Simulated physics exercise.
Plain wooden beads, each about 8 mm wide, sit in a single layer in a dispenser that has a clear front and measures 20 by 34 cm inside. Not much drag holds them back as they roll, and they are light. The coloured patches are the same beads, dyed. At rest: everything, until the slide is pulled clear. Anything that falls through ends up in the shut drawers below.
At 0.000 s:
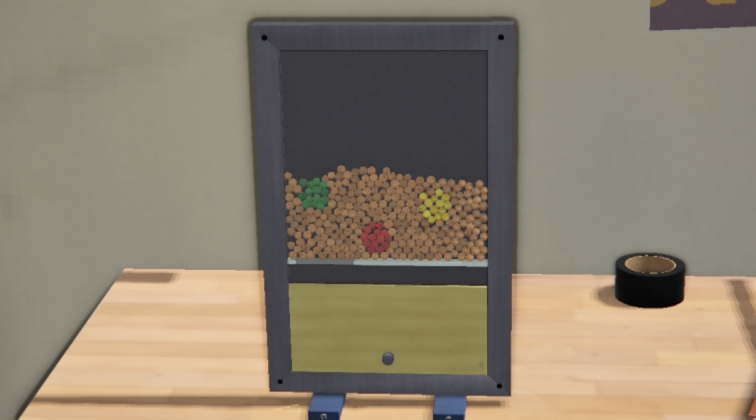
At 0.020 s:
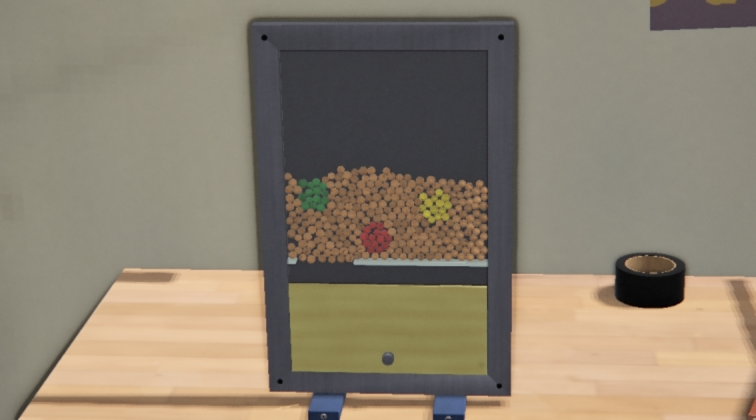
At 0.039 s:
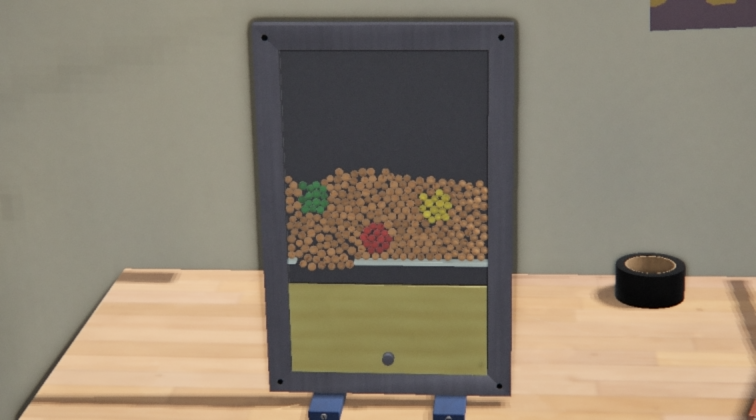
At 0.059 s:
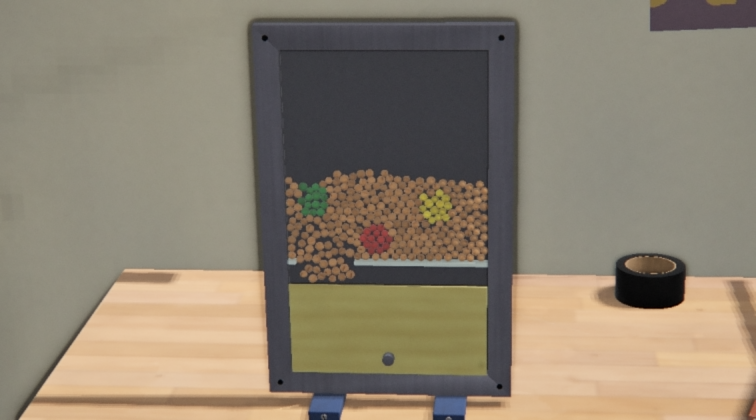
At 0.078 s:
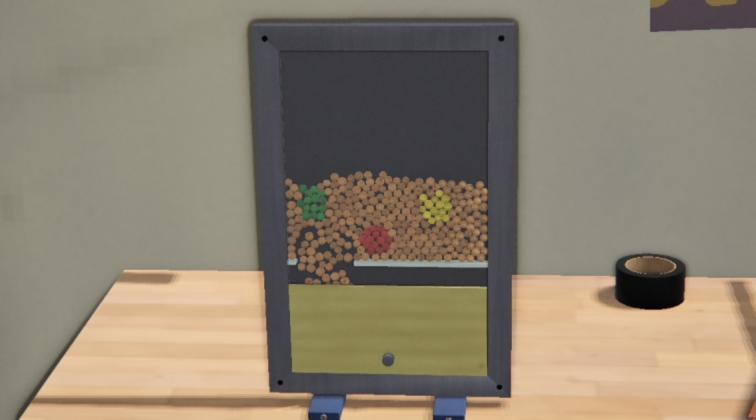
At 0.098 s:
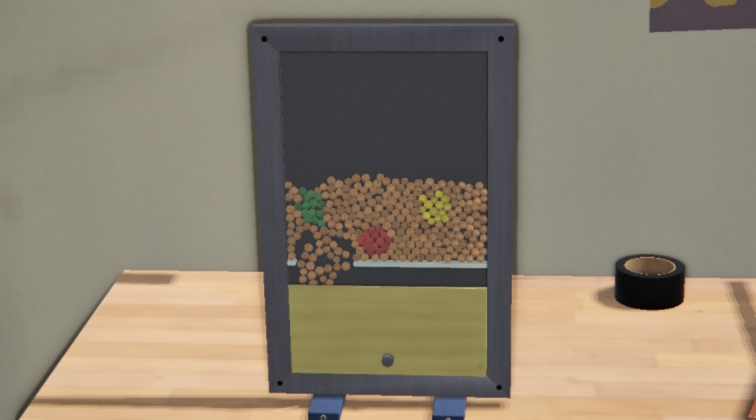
On a wooden bench beside a roll of black tape, a clear-fronted dispenser holds brown beads with green, red and yellow patches. A gap opens at the lower left of the shelf, and beads drop through it in a loosening cluster, while the green patch sinks slightly.
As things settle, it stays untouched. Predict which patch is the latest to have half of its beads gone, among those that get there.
My call: Red.
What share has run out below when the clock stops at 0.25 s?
About 30 %.
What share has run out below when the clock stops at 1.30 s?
65 per cent or thereabouts.
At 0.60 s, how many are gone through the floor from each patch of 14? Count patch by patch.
Yellow: 0; green: 14; red: 6.
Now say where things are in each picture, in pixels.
About 290 beads; beads centred (384, 218); yellow patch (436, 207); green patch (314, 194); red patch (376, 238); slide (292, 261) to (359, 261), in the first frame.
Beads centred (384, 218); 0 out, in the second frame.
Beads centred (384, 218); 6 out, in the third frame.
Beads centred (384, 219); 13 out, in the fourth frame.
Beads centred (384, 219); 19 out, in the fifth frame.
Beads centred (387, 226); 28 out; yellow patch (435, 208); green patch (311, 207); red patch (375, 241), in the sixth frame.
After 0.25 s, 30 % are out; out of 14, yellow 0, green 8, red 0.
After 0.60 s, 55 % are out; out of 14, yellow 0, green 14, red 6.
After 1.30 s, 65 % are out; out of 14, yellow 0, green 14, red 13.
All still by 1.8 s, 65 % are out; out of 14, yellow 1, green 14, red 14; half out at yellow never, green 0.24 s, red 0.61 s.
